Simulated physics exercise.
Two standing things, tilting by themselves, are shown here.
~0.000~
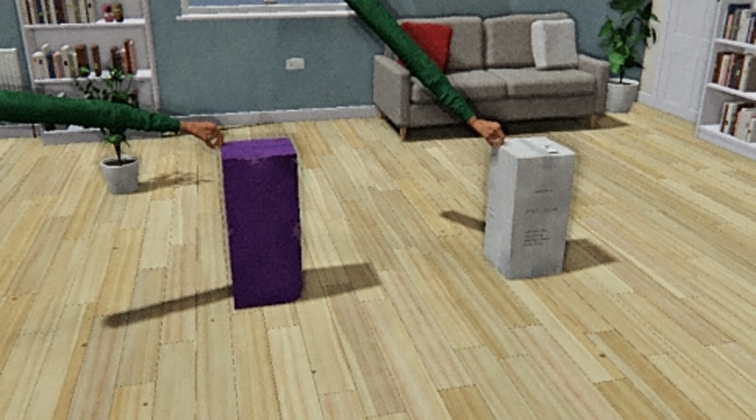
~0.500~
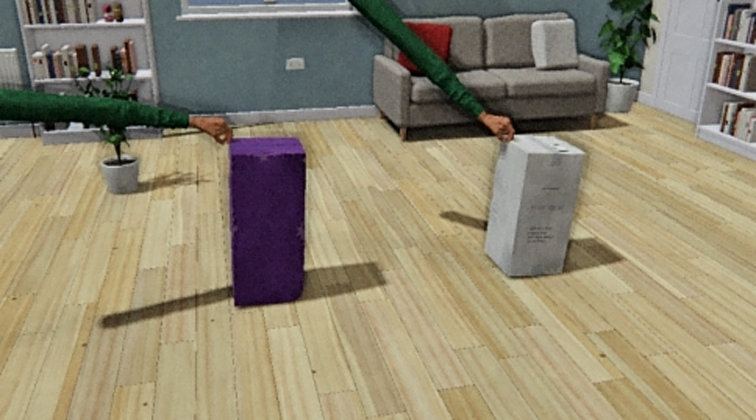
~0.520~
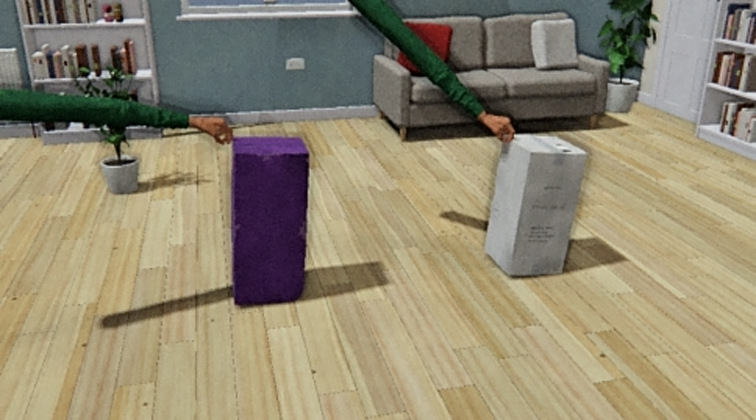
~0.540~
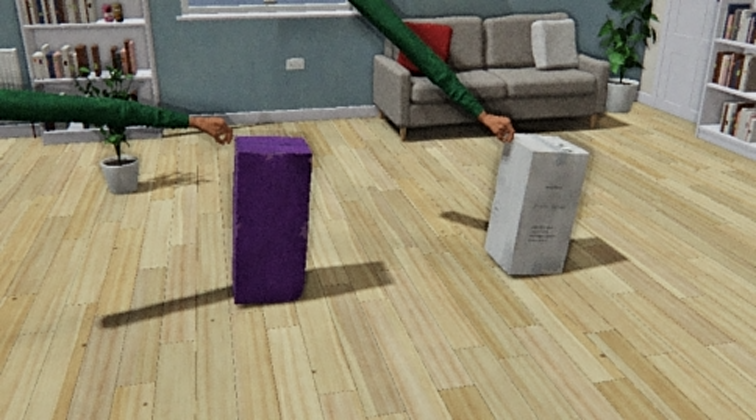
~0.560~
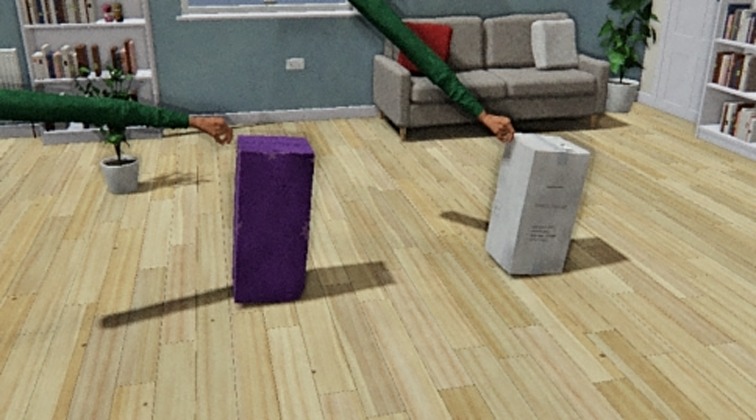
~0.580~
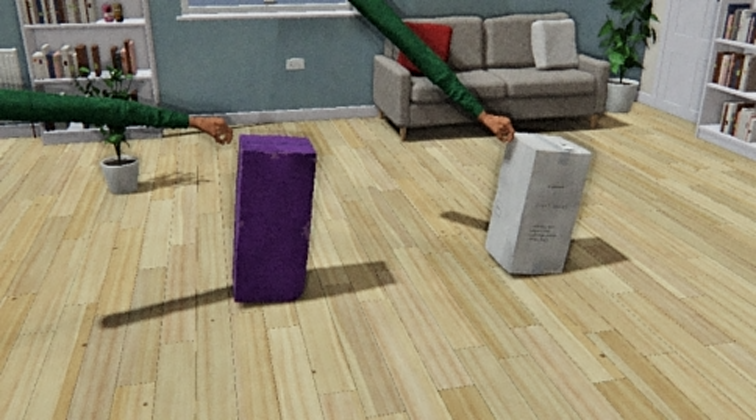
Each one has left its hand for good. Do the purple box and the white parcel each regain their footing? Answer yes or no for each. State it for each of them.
Purple box: Yes; white parcel: Yes.
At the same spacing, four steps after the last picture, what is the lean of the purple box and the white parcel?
First one at 8°, second one at 8° from upright.
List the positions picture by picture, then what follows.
Purple box (262, 223) upright; white parcel (527, 207) upright, in the first picture.
Purple box (267, 221) 3° off upright; white parcel (532, 205) 4° off upright, in the second picture.
Purple box (268, 221) 4° off upright; white parcel (533, 204) 6° off upright, in the third picture.
Purple box (270, 220) 5° off upright; white parcel (534, 204) 6° off upright, in the fourth picture.
Purple box (271, 219) 6° off upright; white parcel (535, 204) 7° off upright, in the fifth picture.
Purple box (272, 219) 7° off upright; white parcel (535, 203) 8° off upright, in the sixth picture.
By 0.88 s, purple box upright near (264, 222); white parcel upright near (525, 207).
When it is over (2.0 s), the purple box returns to its base, near (262, 223); the white parcel returns to its base, near (527, 207).
